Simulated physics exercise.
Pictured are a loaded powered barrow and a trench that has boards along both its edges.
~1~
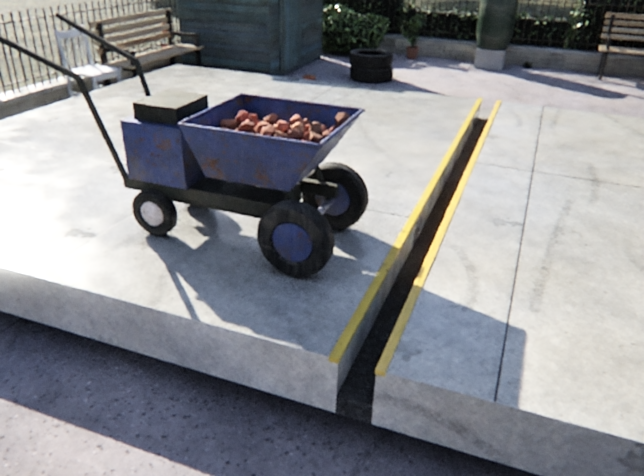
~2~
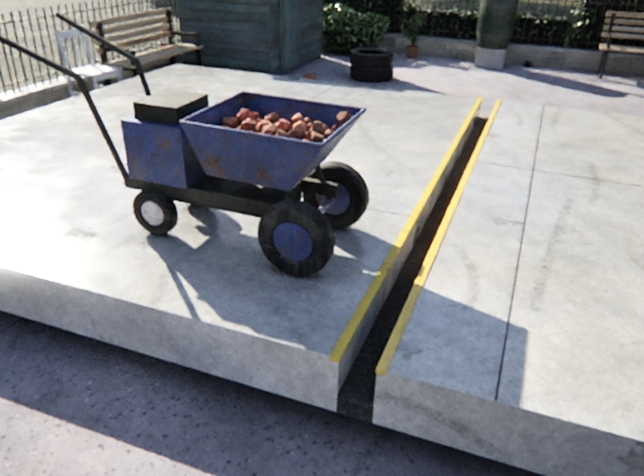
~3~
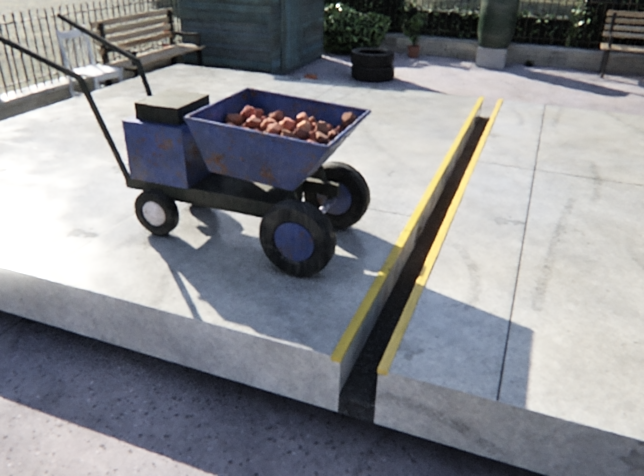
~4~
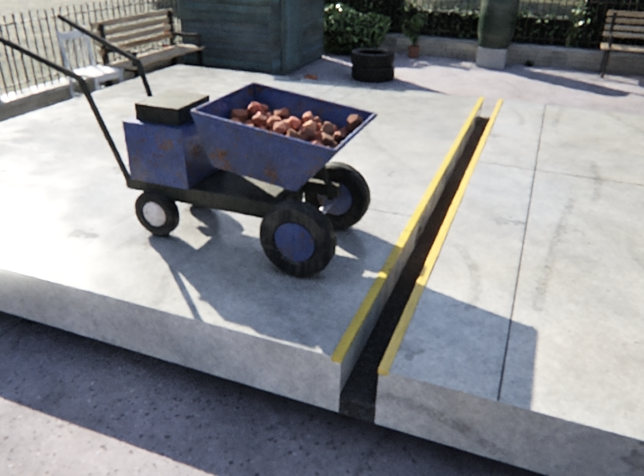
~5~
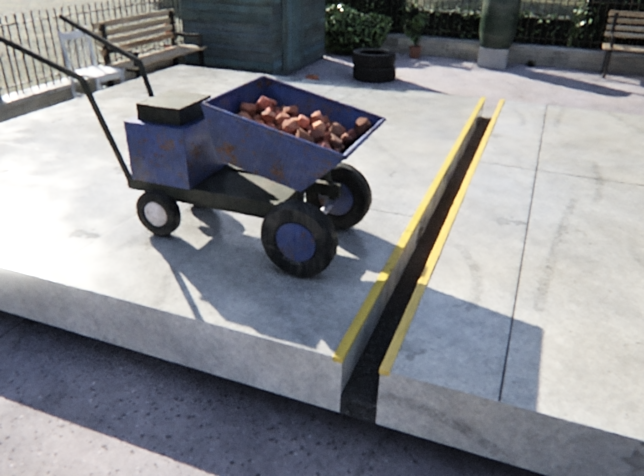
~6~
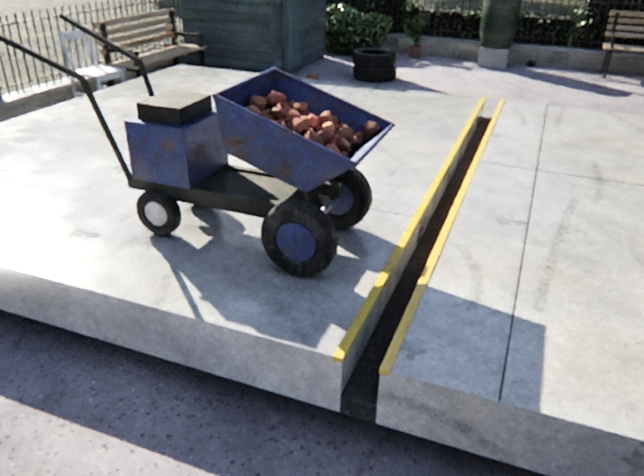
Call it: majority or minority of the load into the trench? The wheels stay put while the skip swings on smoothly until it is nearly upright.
Minority.
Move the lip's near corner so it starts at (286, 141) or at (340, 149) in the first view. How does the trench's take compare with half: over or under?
Result A - a majority; result B - a minority.
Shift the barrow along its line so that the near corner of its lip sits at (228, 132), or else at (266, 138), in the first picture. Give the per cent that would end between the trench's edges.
20 % and 60 %.
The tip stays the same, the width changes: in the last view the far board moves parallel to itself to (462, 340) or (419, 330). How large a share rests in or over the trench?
Lab note: Try one about 100 %, try two about 60 %.
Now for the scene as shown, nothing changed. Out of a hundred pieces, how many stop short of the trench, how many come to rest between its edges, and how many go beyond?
Short 0 %, between 30 %, beyond 65 %.
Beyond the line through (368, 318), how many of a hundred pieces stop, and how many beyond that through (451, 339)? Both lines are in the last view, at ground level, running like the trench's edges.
The first comes to 100 %, the second to 30 %.
Shortly afterwards, skip tipped steeply; the whole lot in the skip.
Next, skip tipped right over; the bulk in the skip; only a few in or heaped over the trench; near a quarter beyond it; only a few falling.
Some moments later, skip tipped right over; a little in the skip; a little in or heaped over the trench; near two thirds beyond it.
In the end, skip tipped right over; a little in the skip; near a third in or heaped over the trench; near two thirds beyond it.
